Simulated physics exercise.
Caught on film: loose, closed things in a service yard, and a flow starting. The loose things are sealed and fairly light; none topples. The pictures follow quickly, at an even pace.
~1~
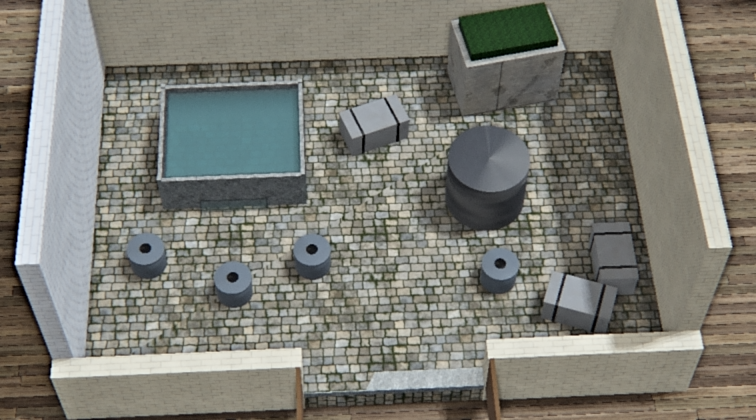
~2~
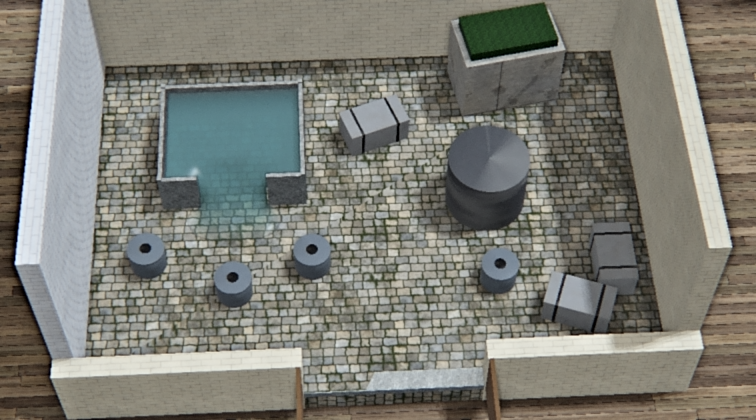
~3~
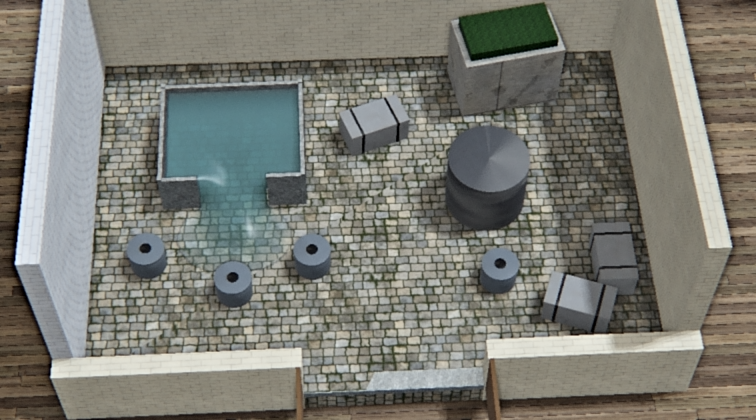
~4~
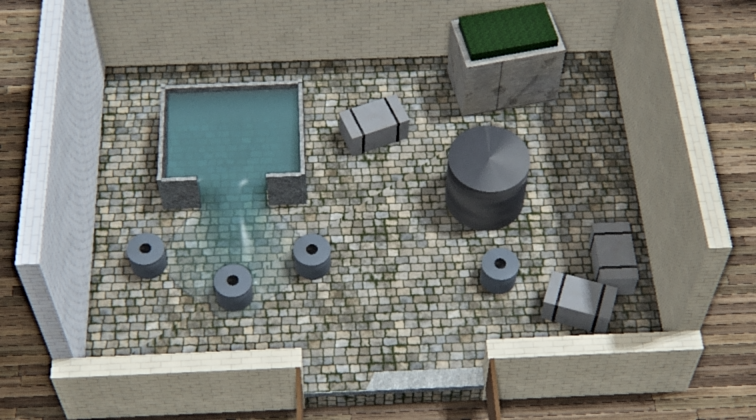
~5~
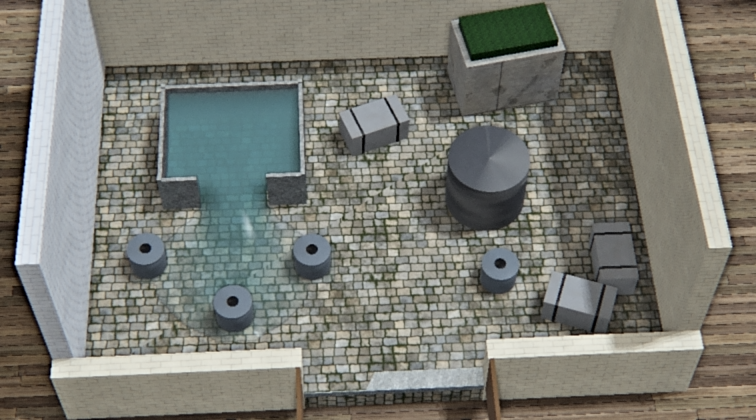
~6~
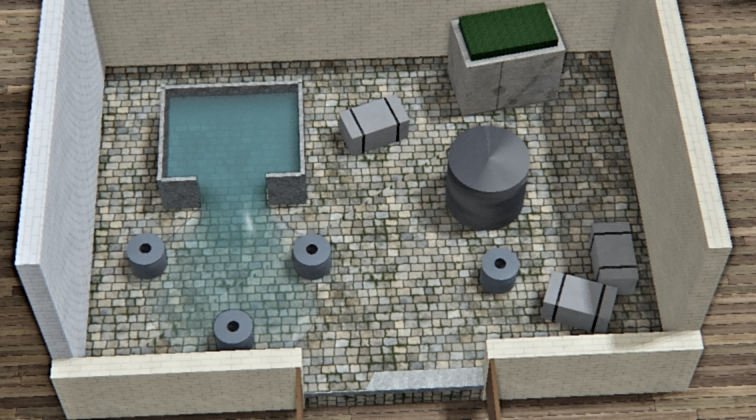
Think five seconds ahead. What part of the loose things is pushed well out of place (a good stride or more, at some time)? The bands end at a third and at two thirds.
Share: One to two thirds.
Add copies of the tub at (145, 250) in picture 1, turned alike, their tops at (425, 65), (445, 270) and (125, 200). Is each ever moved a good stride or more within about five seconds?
One after the other: Short of that, never so far, shifted that much.
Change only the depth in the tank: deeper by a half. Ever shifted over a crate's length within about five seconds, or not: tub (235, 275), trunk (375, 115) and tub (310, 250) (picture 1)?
In turn: That far or more, short of that, pushed that far.
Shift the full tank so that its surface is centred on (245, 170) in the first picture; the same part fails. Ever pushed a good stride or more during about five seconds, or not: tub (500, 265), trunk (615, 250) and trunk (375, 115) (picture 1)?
In that order: No, no, less than that.
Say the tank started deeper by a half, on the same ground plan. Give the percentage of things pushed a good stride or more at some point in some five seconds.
About 40 per cent.
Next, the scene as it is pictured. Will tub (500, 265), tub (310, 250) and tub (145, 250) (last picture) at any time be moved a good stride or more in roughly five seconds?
As listed: No, yes, shifted that much.
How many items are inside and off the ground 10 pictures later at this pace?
It comes to 1.
A moment on, 1 of 7 are well off their spots; 1 afloat.
Next, 2 of 7 are well off their spots; 1 afloat.
Later, 3 of 7 are well off their spots; 1 afloat.
In the end, 3 of 7 are well off their spots, and 3 have been at some point; 2 afloat.
